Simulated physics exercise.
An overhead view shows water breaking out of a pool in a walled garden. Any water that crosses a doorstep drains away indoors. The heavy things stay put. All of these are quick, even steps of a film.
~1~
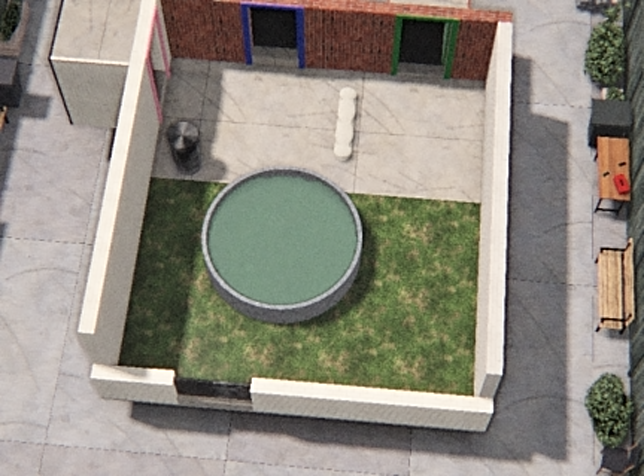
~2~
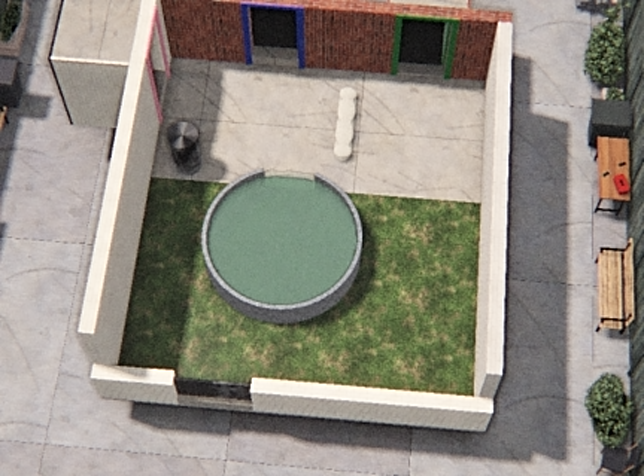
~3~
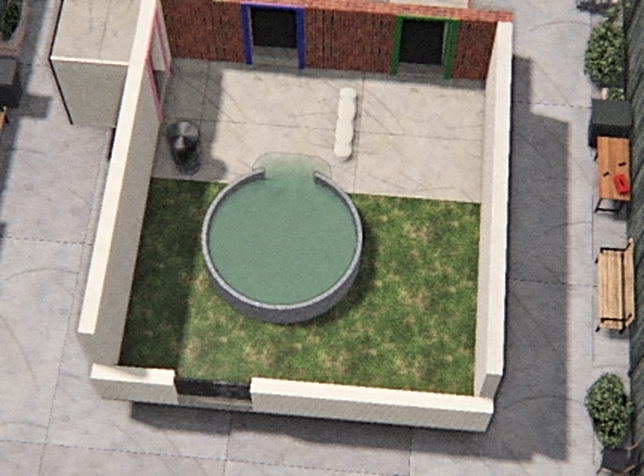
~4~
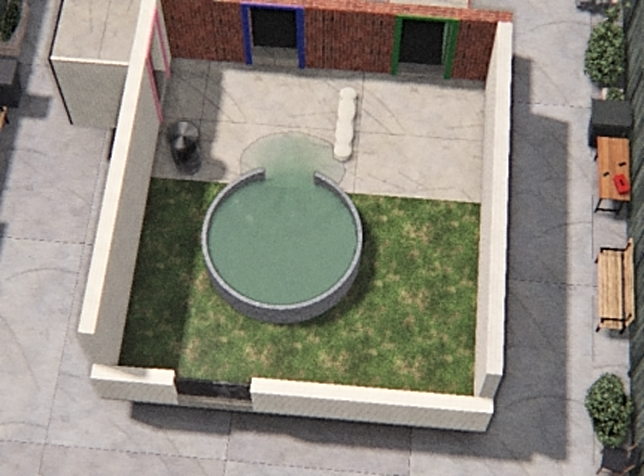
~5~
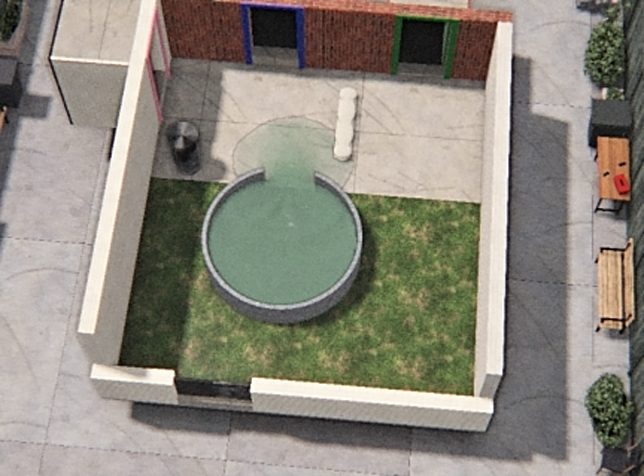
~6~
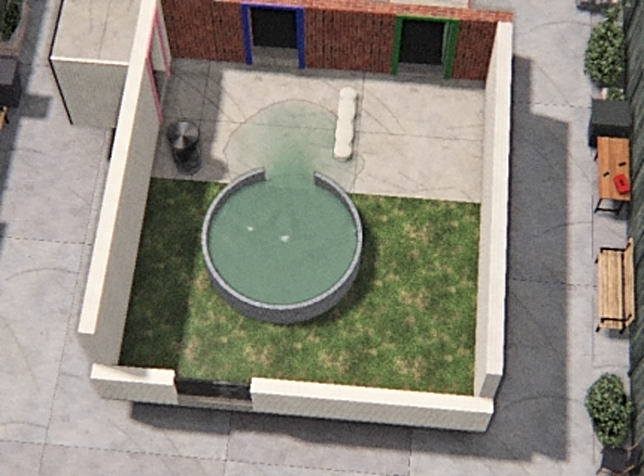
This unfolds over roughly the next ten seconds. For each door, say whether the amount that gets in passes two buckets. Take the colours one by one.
As I see it, pink door: Up to two buckets, green door: Up to two buckets, blue door: Up to two buckets.
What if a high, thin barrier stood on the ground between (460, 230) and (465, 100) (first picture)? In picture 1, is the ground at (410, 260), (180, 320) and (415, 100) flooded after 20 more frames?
Untouched, untouched, submerged.
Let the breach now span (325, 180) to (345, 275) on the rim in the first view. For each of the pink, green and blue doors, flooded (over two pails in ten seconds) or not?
Taking them in turn, the pink door falls short, the green door tops the limit and the blue door falls short.
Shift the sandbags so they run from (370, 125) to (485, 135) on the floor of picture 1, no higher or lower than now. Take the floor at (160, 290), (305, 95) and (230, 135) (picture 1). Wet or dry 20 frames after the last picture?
First point still bare, second inundated, third inundated.
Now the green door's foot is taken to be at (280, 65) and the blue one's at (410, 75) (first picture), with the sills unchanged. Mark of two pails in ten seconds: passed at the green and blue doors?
As I see it, the green one exceeds the limit while the blue one stays within limit.
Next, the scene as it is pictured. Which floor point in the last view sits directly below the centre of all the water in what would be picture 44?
At about (280, 186).
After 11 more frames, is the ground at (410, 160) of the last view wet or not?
By then I'd expect it to be inundated.
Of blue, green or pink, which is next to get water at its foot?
From the pictures, my answer is the door marked blue.
A moment on, water covers 20 % of the floor; the pink door not reached, the green door not reached, the blue door wet at the sill, nothing in.
Next, water covers 30 % of the floor; the pink door wet at the sill, nothing in, the green door wet at the sill, nothing in, the blue door wet at the sill, nothing in.
Then, water covers 40 % of the floor; the pink door wet at the sill, nothing in, the green door wet at the sill, nothing in, the blue door under two buckets in.
Later, water covers 60 % of the floor; the pink door wet at the sill, nothing in, the green door wet at the sill, nothing in, the blue door under two buckets in.
In the end, water covers 85 % of the floor; the pink door wet at the sill, nothing in, the green door wet at the sill, nothing in, the blue door under two buckets in.
